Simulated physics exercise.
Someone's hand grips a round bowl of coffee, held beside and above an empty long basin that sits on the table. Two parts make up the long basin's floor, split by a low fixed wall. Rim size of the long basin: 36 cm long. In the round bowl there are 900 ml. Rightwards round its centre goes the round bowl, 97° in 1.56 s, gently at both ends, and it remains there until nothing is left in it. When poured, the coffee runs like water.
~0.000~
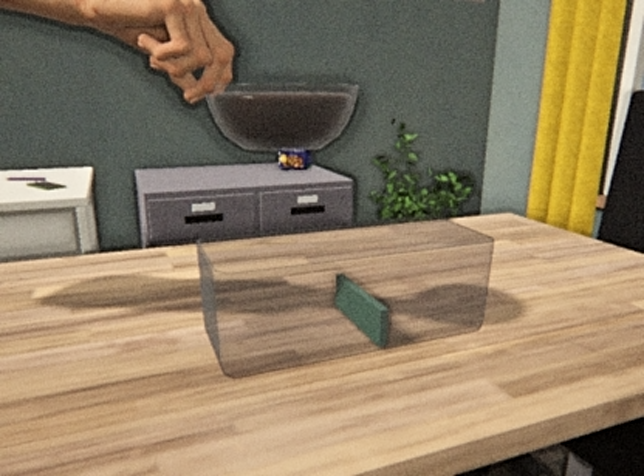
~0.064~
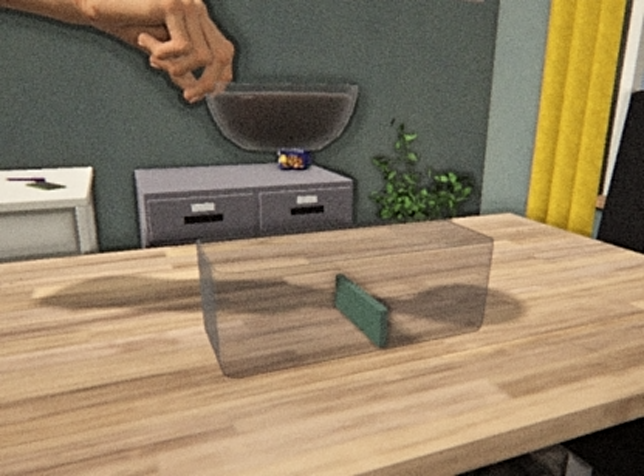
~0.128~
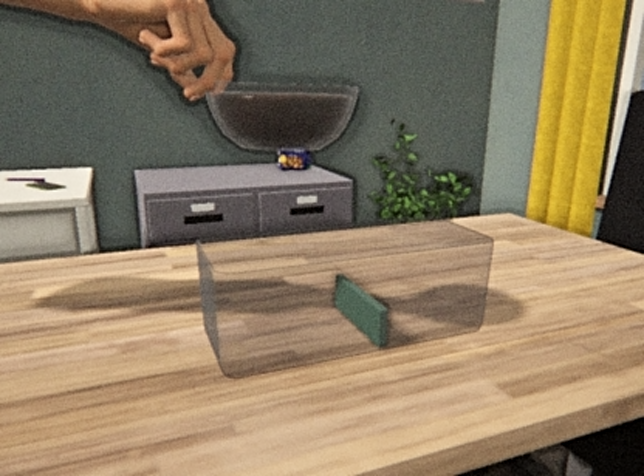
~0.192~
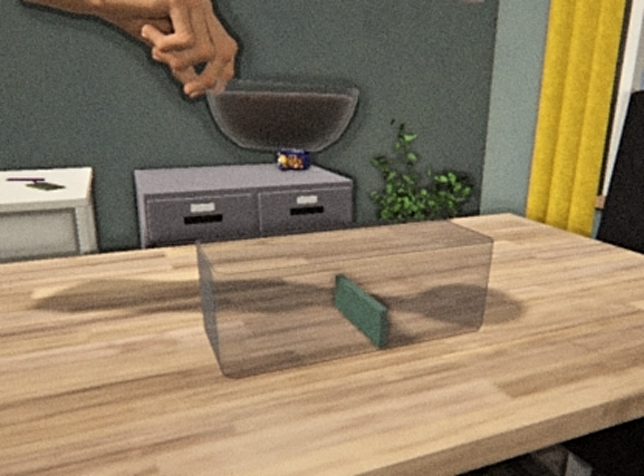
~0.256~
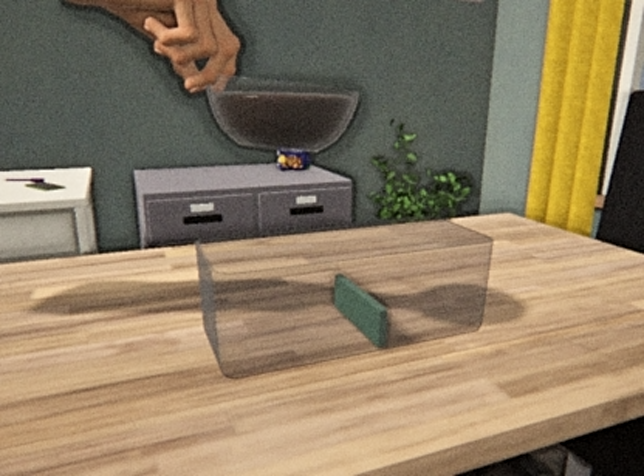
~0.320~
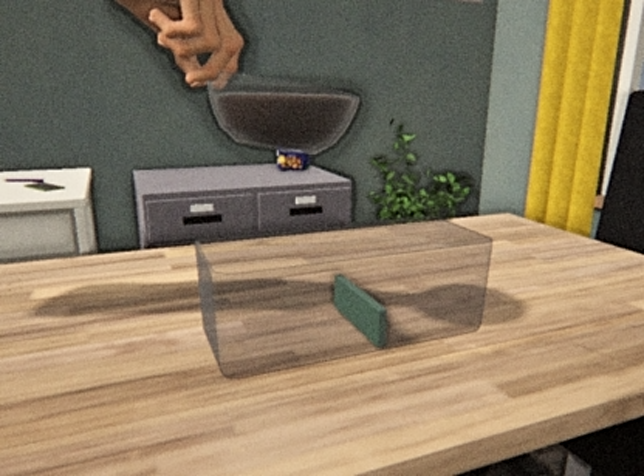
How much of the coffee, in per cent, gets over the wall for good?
88 %.
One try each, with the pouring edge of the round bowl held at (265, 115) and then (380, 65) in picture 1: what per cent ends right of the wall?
The first try gives 0 percent and the second 95 percent.
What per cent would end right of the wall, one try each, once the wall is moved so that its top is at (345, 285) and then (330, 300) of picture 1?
Respectively close to 95 and 95 %.
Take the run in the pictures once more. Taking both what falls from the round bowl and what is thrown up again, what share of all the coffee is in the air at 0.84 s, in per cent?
Roughly 32 percent.
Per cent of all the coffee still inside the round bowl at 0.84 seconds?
About 44 percent.
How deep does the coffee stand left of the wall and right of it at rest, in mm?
Depths at rest: Left around 4 mm, right around 36 mm.
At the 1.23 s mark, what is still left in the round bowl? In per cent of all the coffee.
Remaining share: Approx. 4 %.
Then, 0.84 s in, the tilt is 55° and 44 per cent is still to pour, 1 is left of the wall and 22 right of it.
Then, 1.23 s in, the tilt is 86° and 4 per cent is still to pour, 6 is left of the wall and 84 right of it.
Then, 1.62 s in, the tilt is 97° and 0 per cent is still to pour, 12 is left of the wall and 87 right of it.
Then, 2.06 s in, the tilt is 97° and 0 per cent is still to pour, 12 is left of the wall and 87 right of it.
Finally, 12 per cent lies left of the wall, 88 right of it and 1 outside.
